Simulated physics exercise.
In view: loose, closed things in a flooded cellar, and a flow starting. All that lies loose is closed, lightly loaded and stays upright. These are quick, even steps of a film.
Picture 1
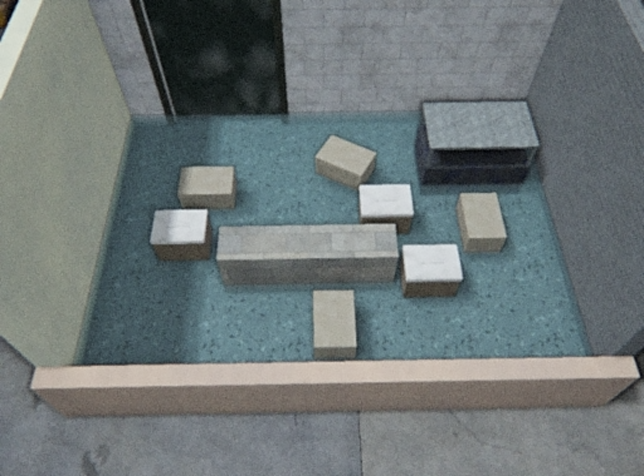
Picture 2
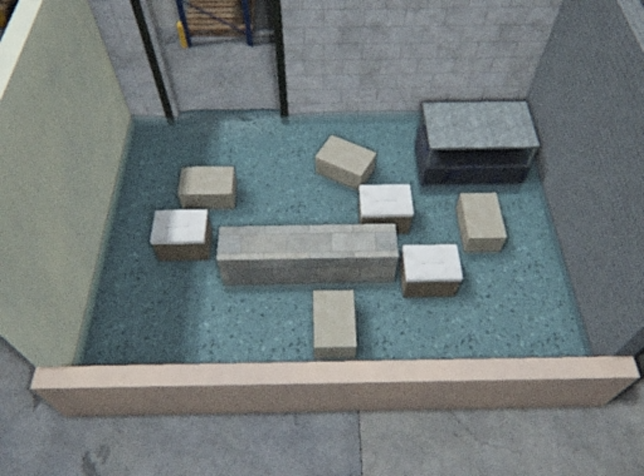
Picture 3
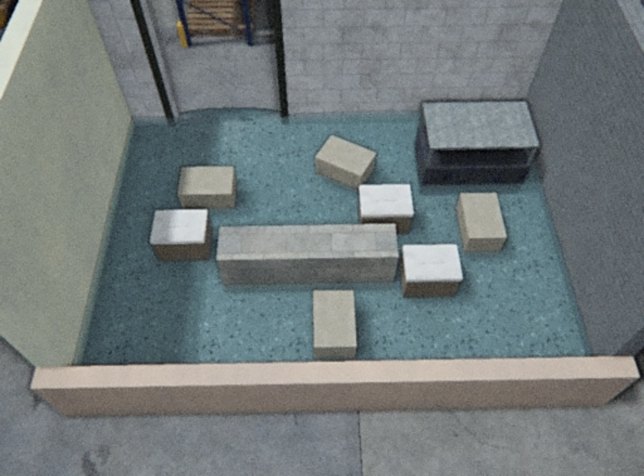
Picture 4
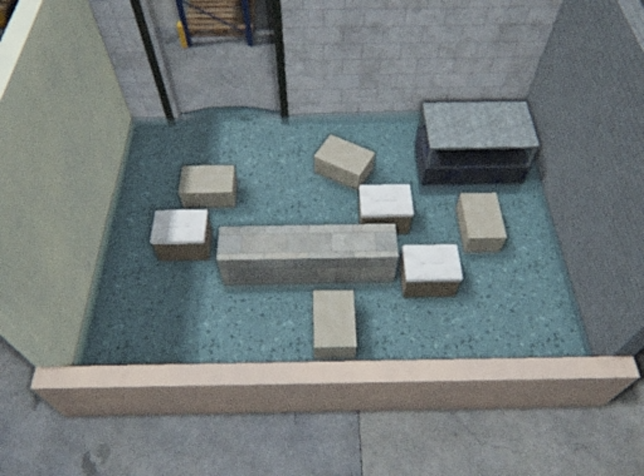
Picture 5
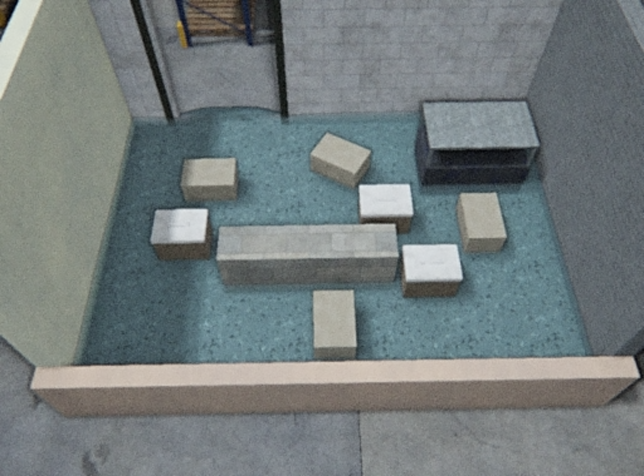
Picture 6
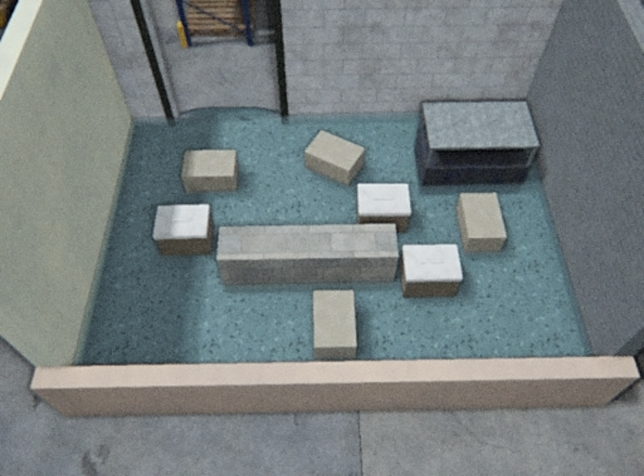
Dark door in the back wall opening on a flooded room, then a few pale boxes drifting slightly toward the doorway.
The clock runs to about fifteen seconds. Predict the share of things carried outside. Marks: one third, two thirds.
That comes to one to two thirds.
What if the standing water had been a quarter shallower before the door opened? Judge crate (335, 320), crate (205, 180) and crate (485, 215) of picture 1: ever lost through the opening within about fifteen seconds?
One after the other: Stays, washed out, stays.
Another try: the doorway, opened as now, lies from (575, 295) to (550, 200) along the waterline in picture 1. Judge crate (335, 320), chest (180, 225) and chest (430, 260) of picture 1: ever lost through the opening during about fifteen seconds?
In that order: Out, inside, carried outside.
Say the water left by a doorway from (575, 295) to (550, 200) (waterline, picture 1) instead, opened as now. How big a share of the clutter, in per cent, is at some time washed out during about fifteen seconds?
Close to 70 %.
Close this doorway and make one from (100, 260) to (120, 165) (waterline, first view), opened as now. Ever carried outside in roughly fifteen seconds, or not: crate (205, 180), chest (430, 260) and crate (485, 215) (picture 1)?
In turn: Yes, no, still in.
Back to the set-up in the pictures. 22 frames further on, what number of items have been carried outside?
The number is 3.
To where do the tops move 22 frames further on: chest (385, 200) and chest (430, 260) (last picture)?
Near (256, 142) and (405, 208).
A moment on, 0 of 7 are out; 7 afloat.
Next, 2 of 7 are out; 5 afloat.
Later, 3 of 7 are out; 4 afloat.
In the end, 4 of 7 are out; 3 afloat.
